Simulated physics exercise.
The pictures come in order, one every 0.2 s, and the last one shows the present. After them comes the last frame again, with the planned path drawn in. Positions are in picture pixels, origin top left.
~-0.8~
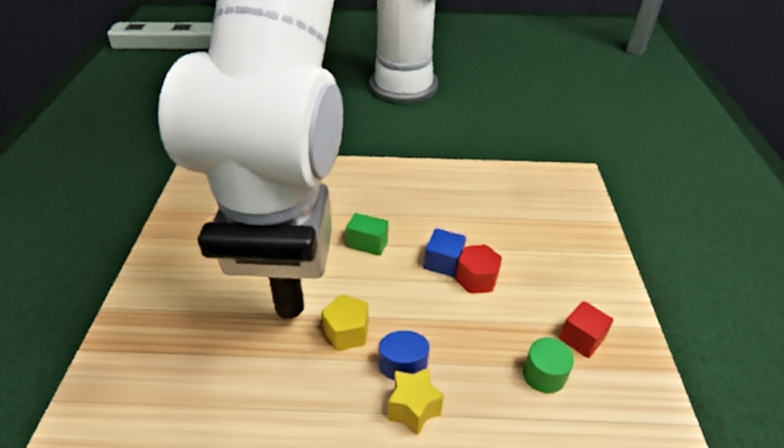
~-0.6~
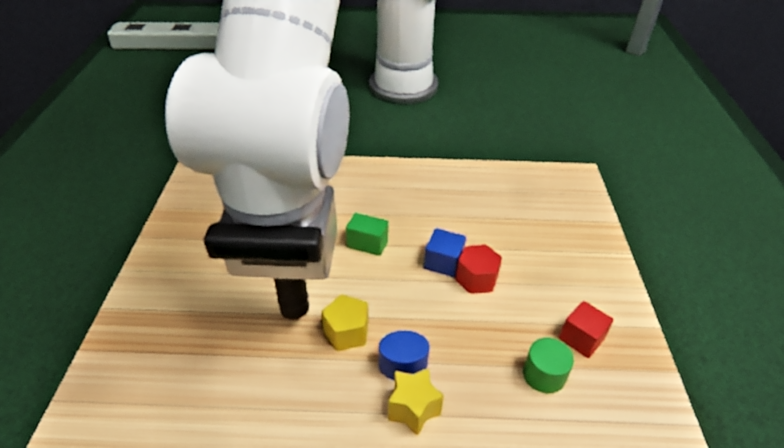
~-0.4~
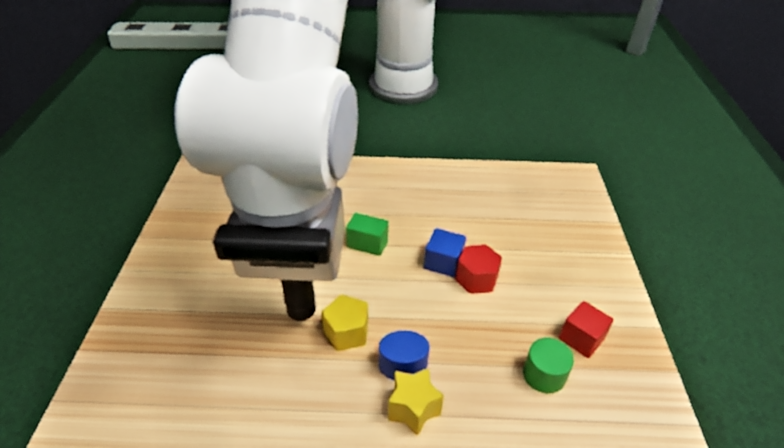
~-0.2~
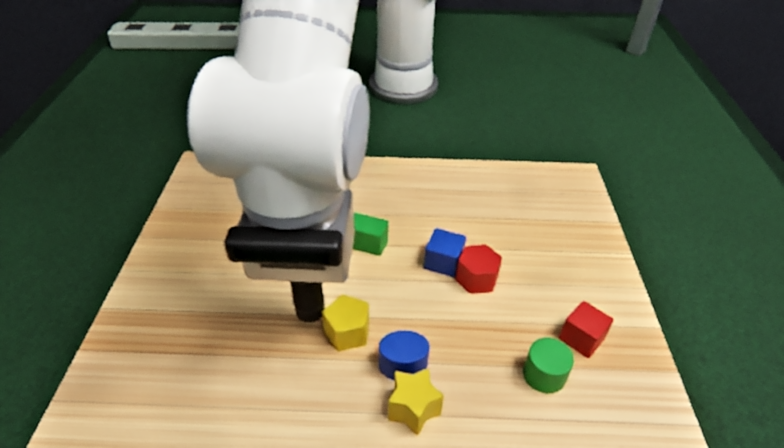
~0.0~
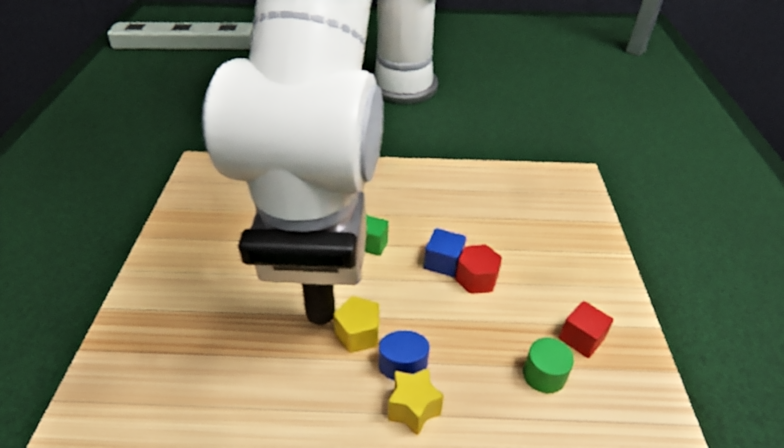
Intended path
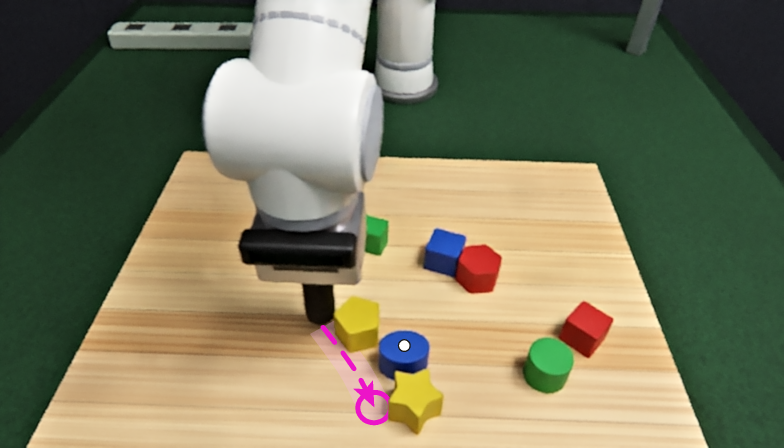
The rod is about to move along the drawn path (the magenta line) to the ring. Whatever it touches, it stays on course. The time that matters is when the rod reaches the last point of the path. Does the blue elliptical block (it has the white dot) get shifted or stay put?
Displaced.
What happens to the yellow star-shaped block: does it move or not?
It ends up on the same spot.
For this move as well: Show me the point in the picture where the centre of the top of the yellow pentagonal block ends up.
(379, 324)
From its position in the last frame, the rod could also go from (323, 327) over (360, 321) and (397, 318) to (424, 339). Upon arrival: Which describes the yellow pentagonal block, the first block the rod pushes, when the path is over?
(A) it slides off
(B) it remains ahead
It's B.
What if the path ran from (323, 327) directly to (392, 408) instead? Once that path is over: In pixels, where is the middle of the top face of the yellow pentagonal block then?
The centre of its top face lies at (382, 325).
The drawn path runs from (323, 327) over (350, 363) to (374, 407); the dot is on the blue elliptical block.
What follows on the original path. One third of the way, rod (340, 338); yellow pentagonal block (375, 321), turned 50° anticlockwise; blue elliptical block (411, 347).
Two thirds of the way, rod (358, 364); yellow pentagonal block (379, 324), turned 70° anticlockwise; blue elliptical block (420, 349), turned 15° clockwise.
At the end, rod (374, 395); yellow pentagonal block (379, 324), turned 70° anticlockwise; blue elliptical block (420, 349), turned 15° clockwise; yellow star-shaped block not moved.
